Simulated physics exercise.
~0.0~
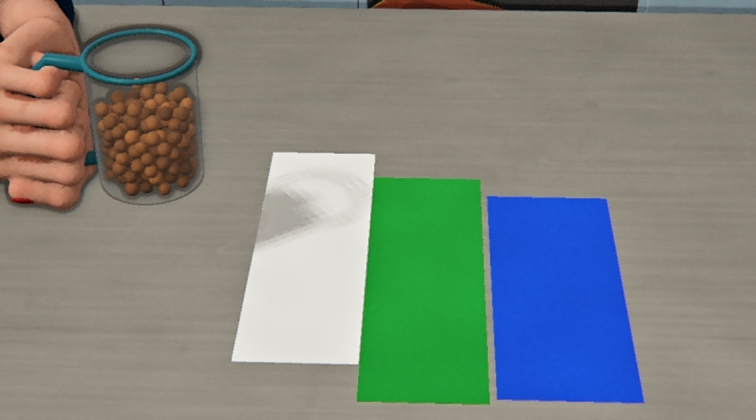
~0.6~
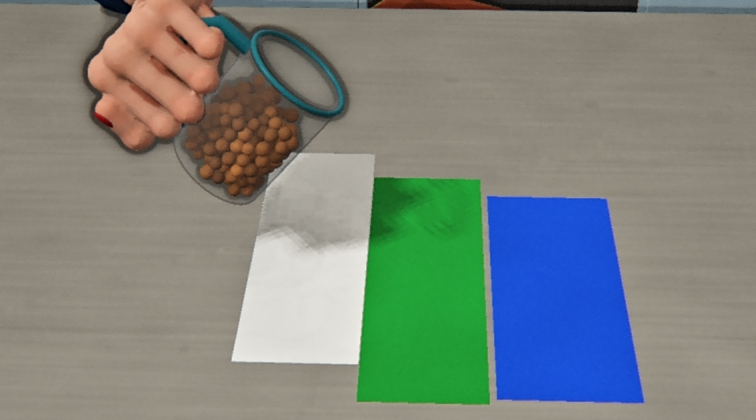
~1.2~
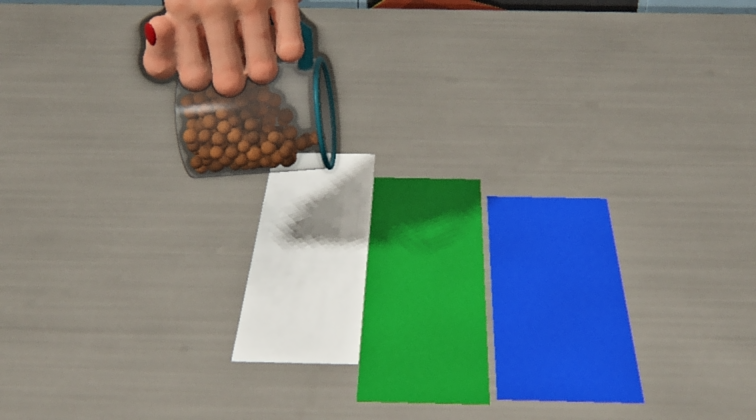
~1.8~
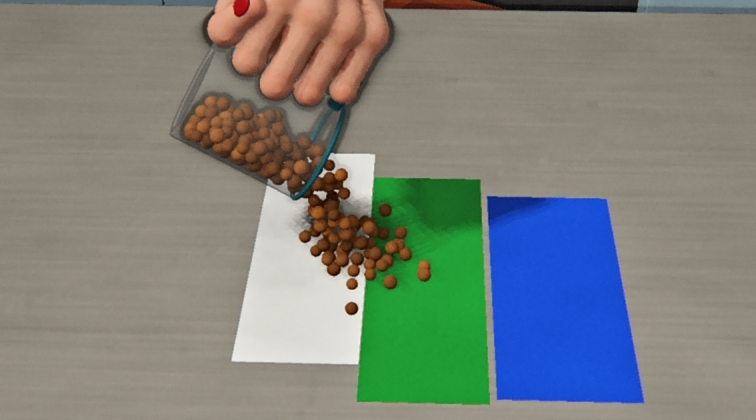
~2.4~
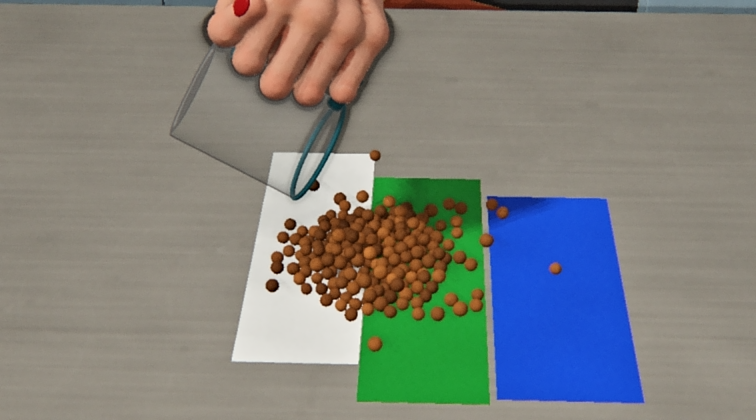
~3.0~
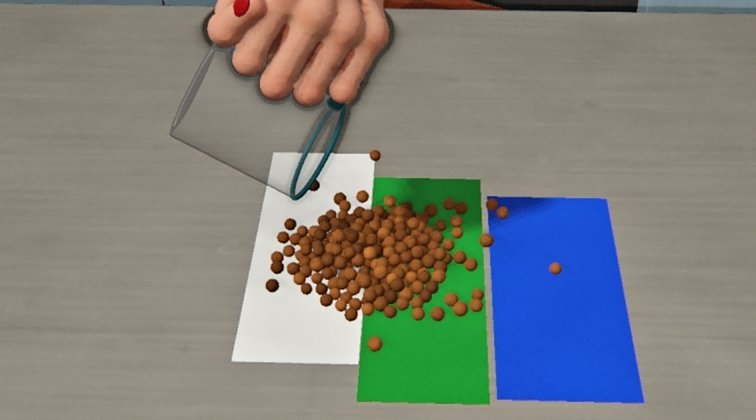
A hand holds a clear cup with a teal rim, full of small brown balls, at the upper left of a grey table seen from above at an angle. White, green and blue mats lie side by side from left to right. The hand carries the cup rightward, tipping it until it lies on its side above the white mat. It tilts further, and the balls spill out over the white and green mats. The emptied cup stays tipped above a still heap across those two mats, with a few strays reaching the blue one.
